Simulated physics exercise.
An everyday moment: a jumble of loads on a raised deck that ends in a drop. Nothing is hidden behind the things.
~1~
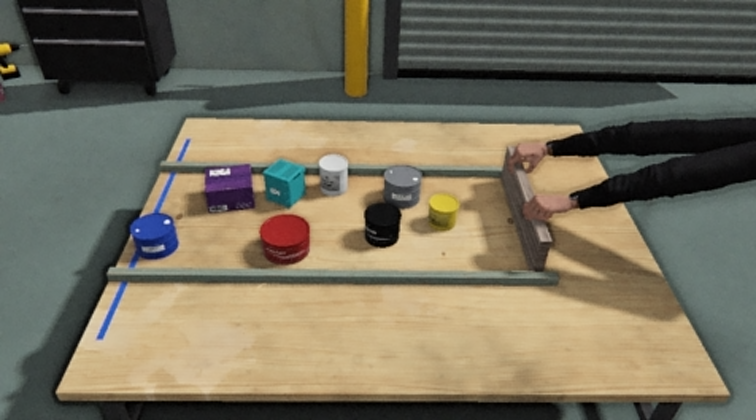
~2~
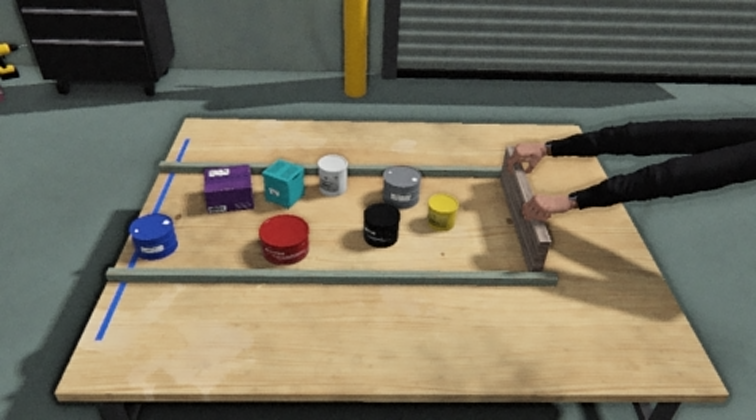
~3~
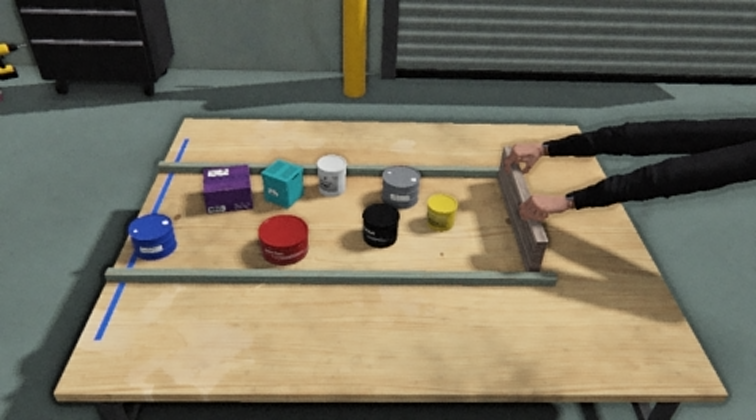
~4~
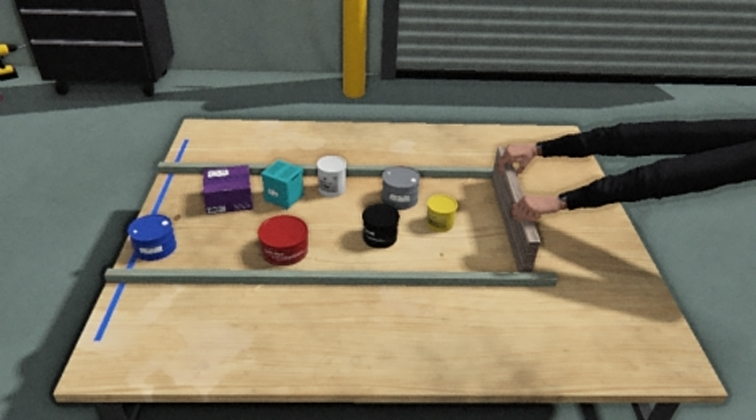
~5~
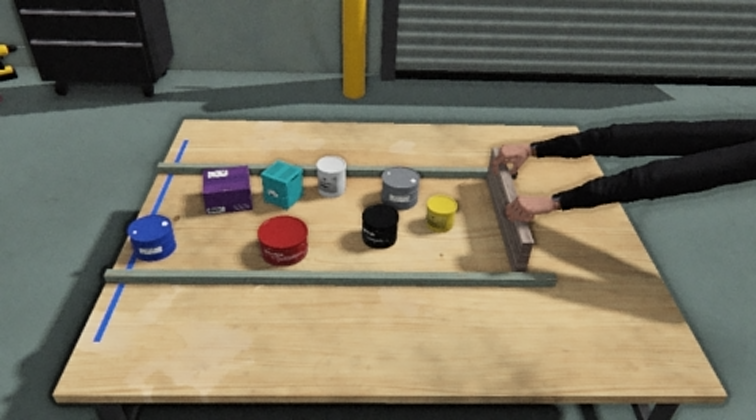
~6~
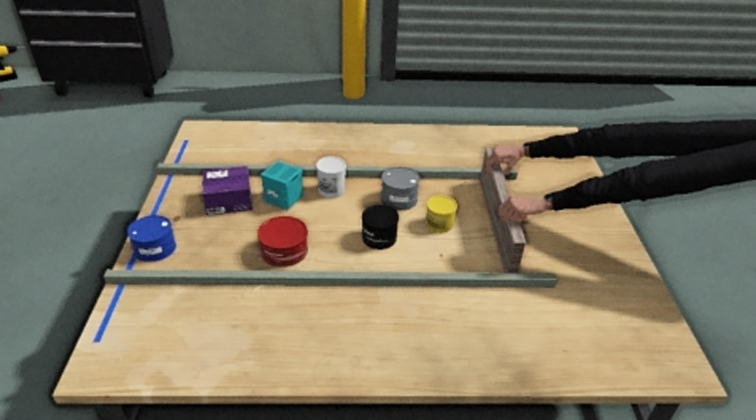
In this clip, two hands slide an upright plank slowly a short way left between two rails on a wooden table, while the purple parcel, turquoise tote, and assorted round containers near the blue tape stay in place.
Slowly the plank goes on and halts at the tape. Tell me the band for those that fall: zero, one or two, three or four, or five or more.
As it turns out, the number that fall off is five or more.
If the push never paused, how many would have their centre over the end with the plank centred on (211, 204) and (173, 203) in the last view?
It would be 2 and 4.
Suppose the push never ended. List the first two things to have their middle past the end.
They are the purple parcel, the blue canister.
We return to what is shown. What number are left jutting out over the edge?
Overhanging: 1.
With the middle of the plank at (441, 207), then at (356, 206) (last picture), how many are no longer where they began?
First 1, then 4.
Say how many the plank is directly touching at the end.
It touches 1.
Soon after, none off yet; blue canister at rest near (153, 238); purple parcel at rest near (227, 190); turquoise tote at rest near (283, 186).
After that, none off yet; blue canister at rest near (153, 238); purple parcel displaced about its own width near (178, 193); turquoise tote displaced well along near (216, 190).
In the end, the number that fall off is five or more; gone, grey canister, black pail, white pail, red pail, turquoise tote, purple parcel and blue canister.
